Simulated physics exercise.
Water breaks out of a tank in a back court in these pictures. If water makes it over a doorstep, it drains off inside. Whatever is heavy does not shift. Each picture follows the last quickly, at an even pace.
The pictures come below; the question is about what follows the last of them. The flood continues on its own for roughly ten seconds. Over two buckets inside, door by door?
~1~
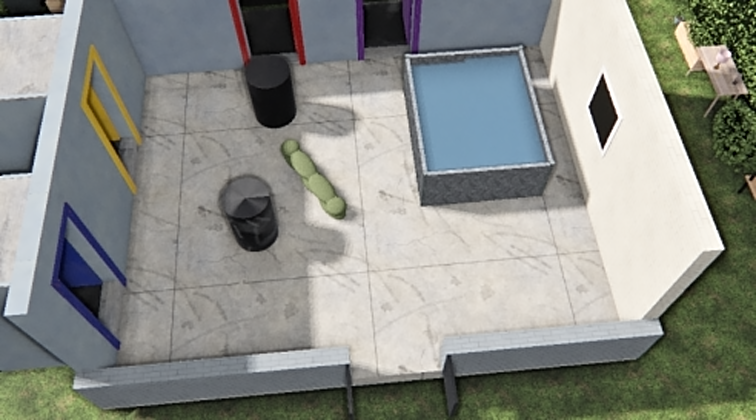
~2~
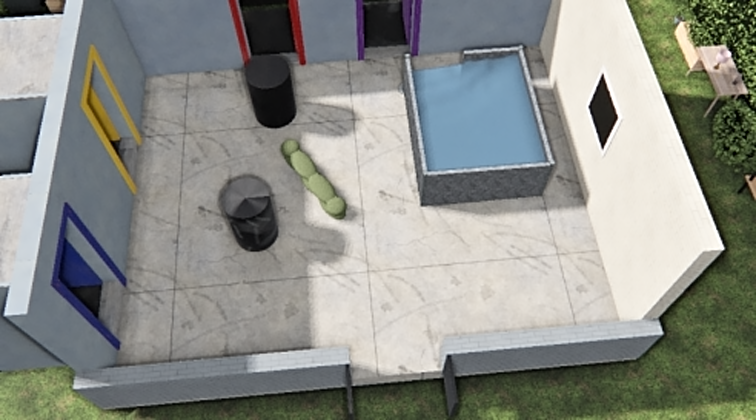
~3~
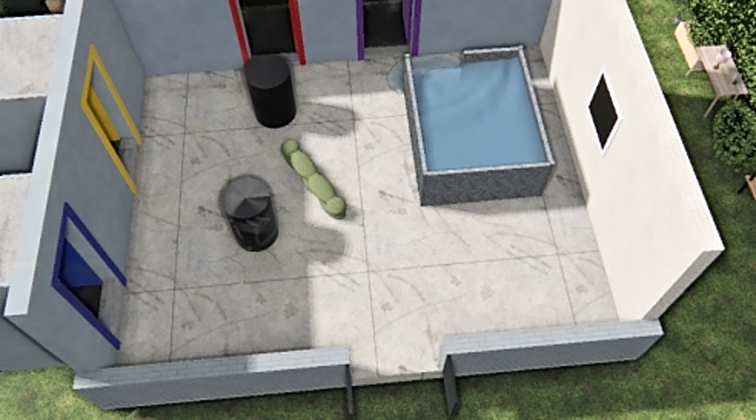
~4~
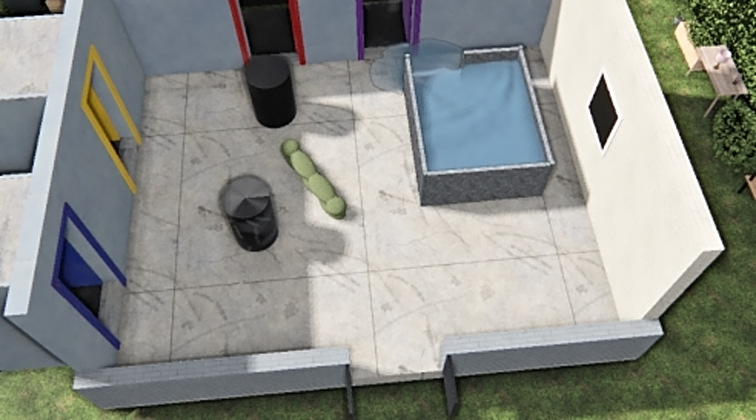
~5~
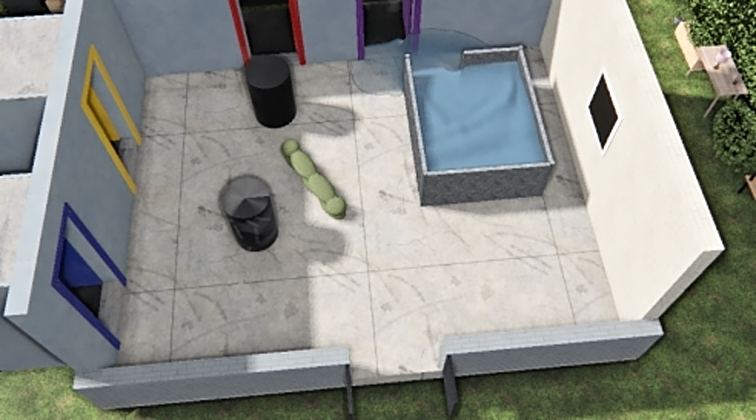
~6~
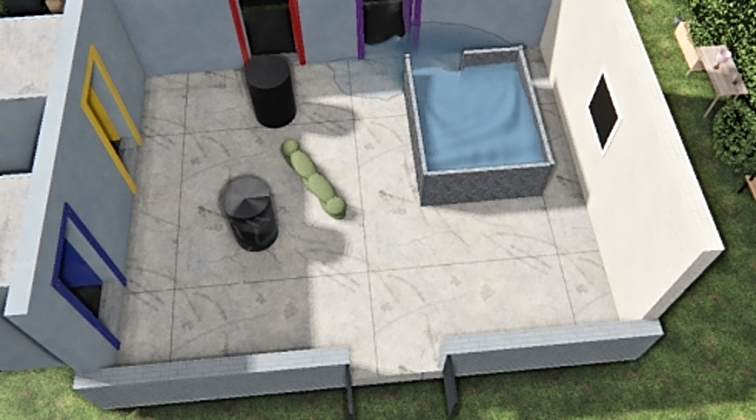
Purple door: Limit exceeded; yellow door: Limit not exceeded; blue door: Limit not exceeded; red door: Limit not exceeded.
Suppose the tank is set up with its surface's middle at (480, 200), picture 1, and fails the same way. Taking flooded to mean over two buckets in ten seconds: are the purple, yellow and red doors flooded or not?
The purple one goes over; the yellow one stays under; the red one passes that mark.
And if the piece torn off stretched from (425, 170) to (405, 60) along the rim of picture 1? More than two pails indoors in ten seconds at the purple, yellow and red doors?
Going door by door, purple overflows, then yellow overflows, then red overflows.
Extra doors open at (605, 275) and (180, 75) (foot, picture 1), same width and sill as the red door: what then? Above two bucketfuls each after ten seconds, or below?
Taking them in order: The first door stays short, the second door exceeds it.
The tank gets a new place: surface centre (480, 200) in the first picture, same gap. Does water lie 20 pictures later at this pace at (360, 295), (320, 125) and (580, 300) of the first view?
Spared, hit, spared.
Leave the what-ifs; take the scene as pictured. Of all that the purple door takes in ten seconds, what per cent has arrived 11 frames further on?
Around 45 percent.
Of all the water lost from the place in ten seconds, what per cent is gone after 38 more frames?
Near 85 in a hundred.
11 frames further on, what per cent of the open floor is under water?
About 25 %.
A moment on, water covers 10 % of the floor; the purple door far over two buckets in, the yellow door not reached, the blue door not reached, the red door wet at the sill, nothing in.
Next, water covers 25 % of the floor; the purple door far over two buckets in, the yellow door not reached, the blue door not reached, the red door wet at the sill, nothing in.
Then, water covers 35 % of the floor; the purple door far over two buckets in, the yellow door wet at the sill, nothing in, the blue door not reached, the red door wet at the sill, nothing in.
Later, water covers 80 % of the floor; the purple door far over two buckets in, the yellow door wet at the sill, nothing in, the blue door wet at the sill, nothing in, the red door wet at the sill, nothing in.
In the end, water covers 95 % of the floor; the purple door far over two buckets in, the yellow door wet at the sill, nothing in, the blue door wet at the sill, nothing in, the red door wet at the sill, nothing in.
